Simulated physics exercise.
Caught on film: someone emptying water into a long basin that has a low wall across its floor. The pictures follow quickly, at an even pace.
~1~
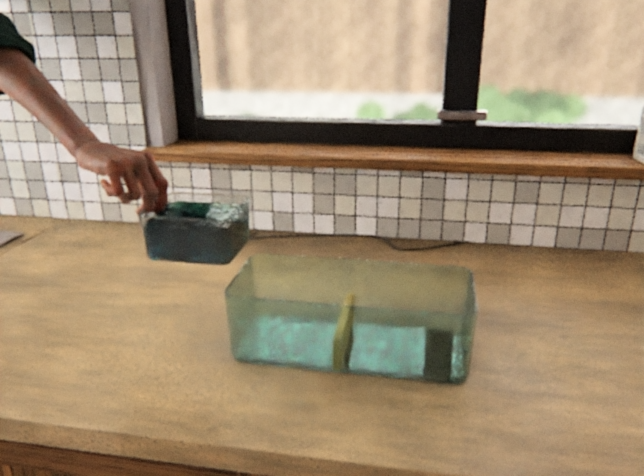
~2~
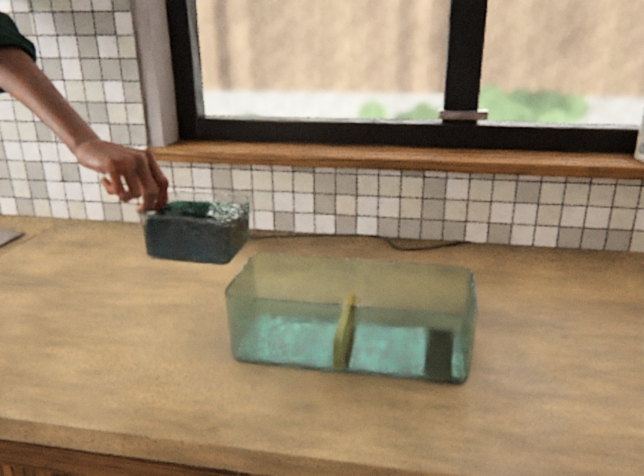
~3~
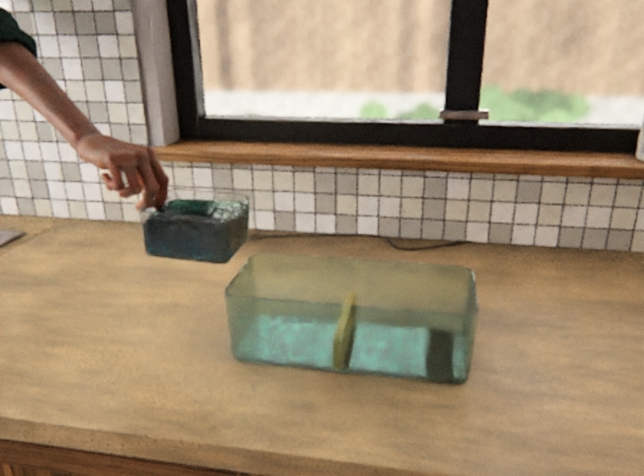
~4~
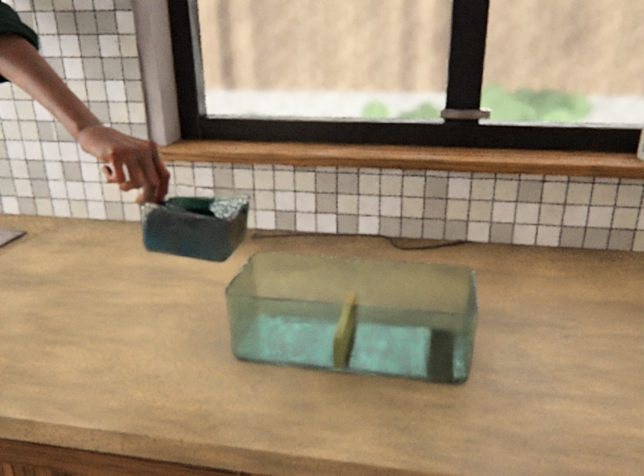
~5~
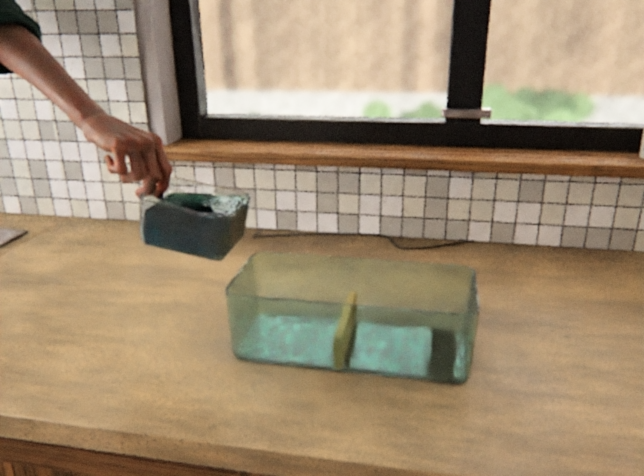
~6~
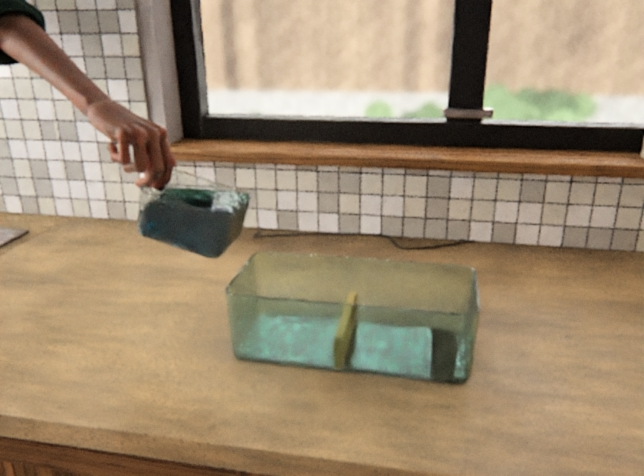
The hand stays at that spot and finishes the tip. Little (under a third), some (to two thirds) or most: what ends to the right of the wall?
The share right of the wall is less than a third.
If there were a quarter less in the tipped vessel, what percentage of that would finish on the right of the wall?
Roughly 5 in a hundred.
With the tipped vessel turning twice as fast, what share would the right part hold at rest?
Roughly 10 in a hundred.
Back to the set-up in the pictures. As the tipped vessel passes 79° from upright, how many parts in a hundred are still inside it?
Close to 40 per cent.
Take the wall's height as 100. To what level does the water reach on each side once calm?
The left part 60 per cent, the right part 0.
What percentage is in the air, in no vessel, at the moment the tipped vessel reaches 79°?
About 40 per cent.
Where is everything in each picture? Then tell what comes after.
Tilt 0°; pouring edge (240, 209); surface from (159, 210) to (240, 215); the long basin's rim runs from (239, 274) to (474, 291); the wall's top is at (344, 315), in the first picture.
Tilt 1°; pouring edge (240, 209); surface from (159, 210) to (240, 214), in the second picture.
Tilt 3°; pouring edge (240, 208); surface from (158, 208) to (240, 212), in the third picture.
Tilt 6°; pouring edge (240, 208); surface from (158, 205) to (240, 209), in the fourth picture.
Tilt 10°; pouring edge (240, 207); surface from (157, 201) to (240, 206), in the fifth picture.
Tilt 15°; pouring edge (240, 207); surface from (157, 196) to (241, 203), in the sixth picture.
A moment on, the tilt is 79° and 39 per cent is still to pour, 19 is left of the wall and 0 right of it.
Next, the tilt is 116° and 3 per cent is still to pour, 86 is left of the wall and 3 right of it.
Then the tilt is 121° and 0 per cent is still to pour, 93 is left of the wall and 4 right of it.
Later the tilt is 121° and 0 per cent is still to pour, 93 is left of the wall and 4 right of it.
Finally, 93 per cent lies left of the wall, 4 right of it and 3 outside.
